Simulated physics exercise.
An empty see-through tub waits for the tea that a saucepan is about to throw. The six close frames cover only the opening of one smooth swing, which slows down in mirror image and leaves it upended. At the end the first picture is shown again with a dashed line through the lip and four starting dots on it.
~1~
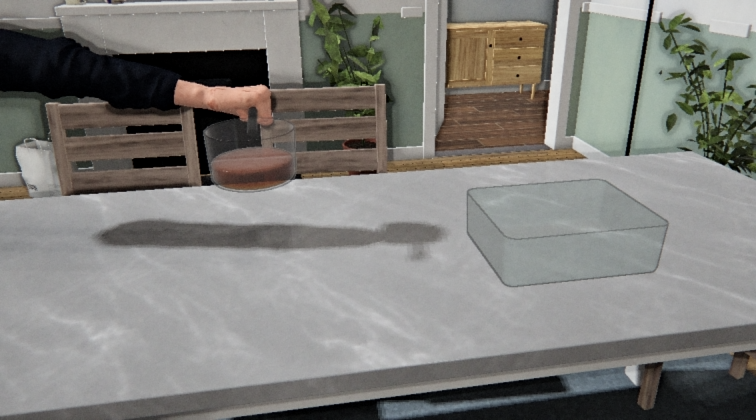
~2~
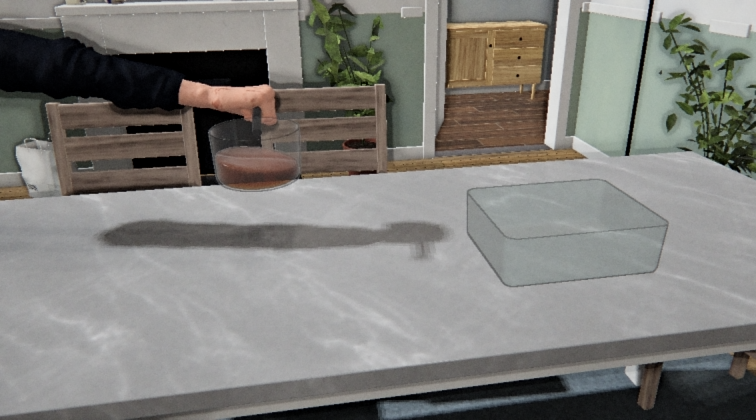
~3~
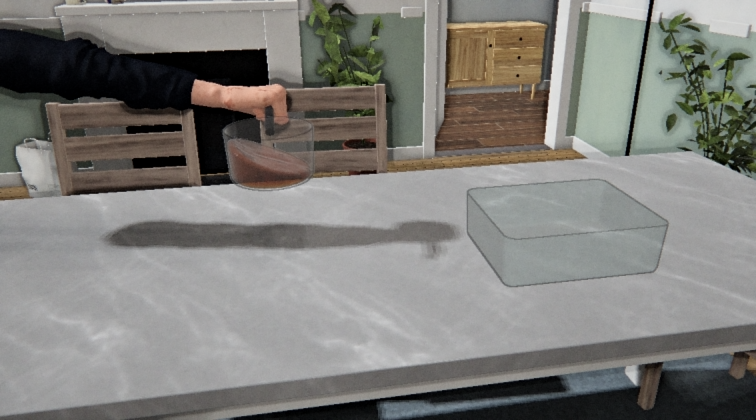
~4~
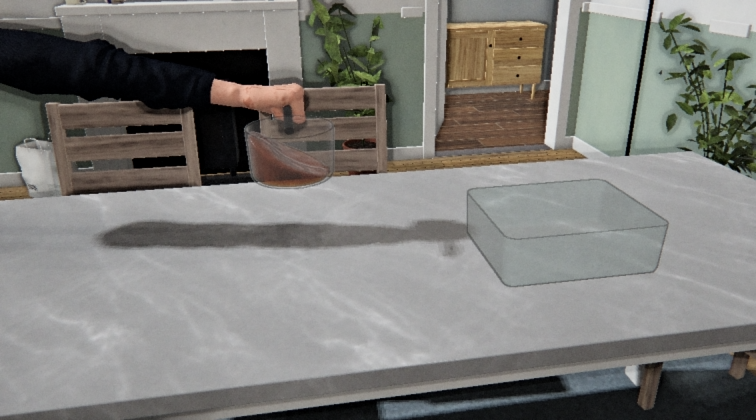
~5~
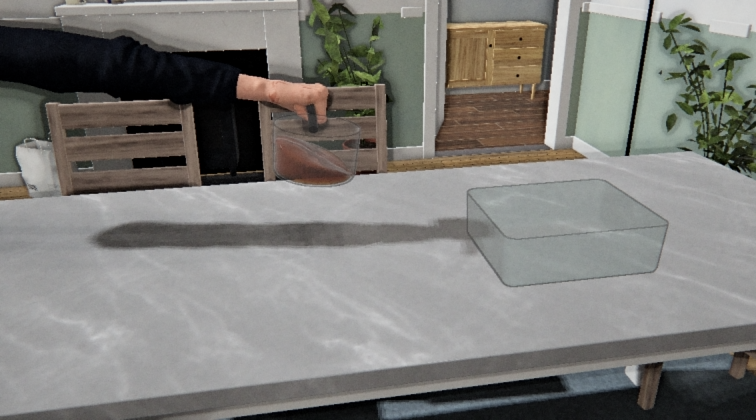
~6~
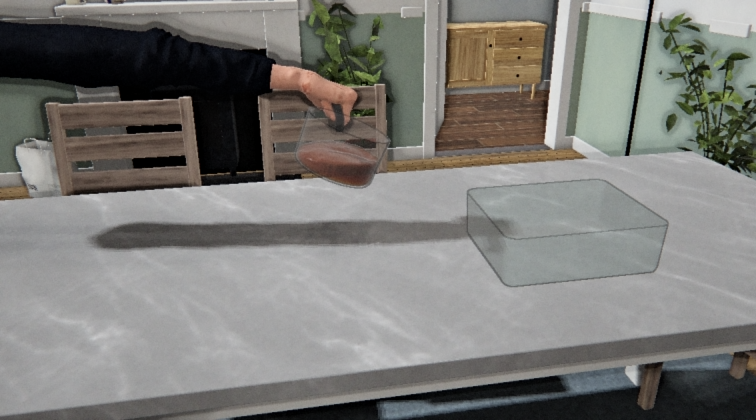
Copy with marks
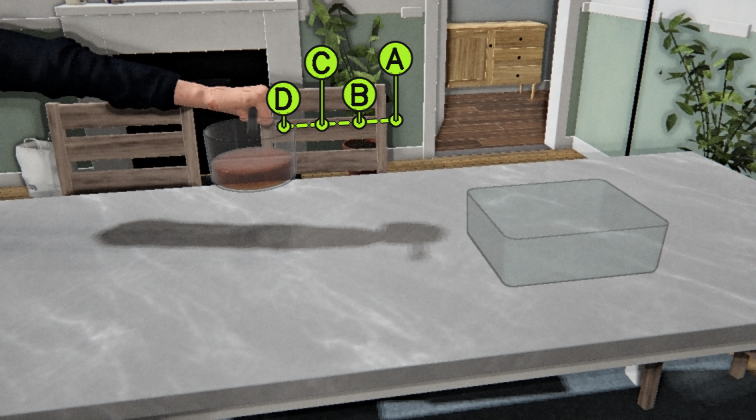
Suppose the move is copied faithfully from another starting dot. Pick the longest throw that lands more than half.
Take C.
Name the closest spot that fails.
The answer is D.
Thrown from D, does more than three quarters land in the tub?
No, it does not.
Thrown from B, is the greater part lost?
No, not at all.
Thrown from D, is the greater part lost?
Yes, it does.
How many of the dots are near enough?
Three.
In lime, A at (395, 120); B at (359, 122); C at (321, 124); D at (283, 126).
For spot A, about 90 % lands in the tub, 5 % falls short and 5 % goes beside or beyond.
For spot B, about 83 % lands in the tub, 7 % falls short and 10 % goes beside or beyond.
For spot C, about 67 % lands in the tub, 25 % falls short and 8 % goes beside or beyond.
For spot D, about 29 % lands in the tub, 68 % falls short and 4 % goes beside or beyond.
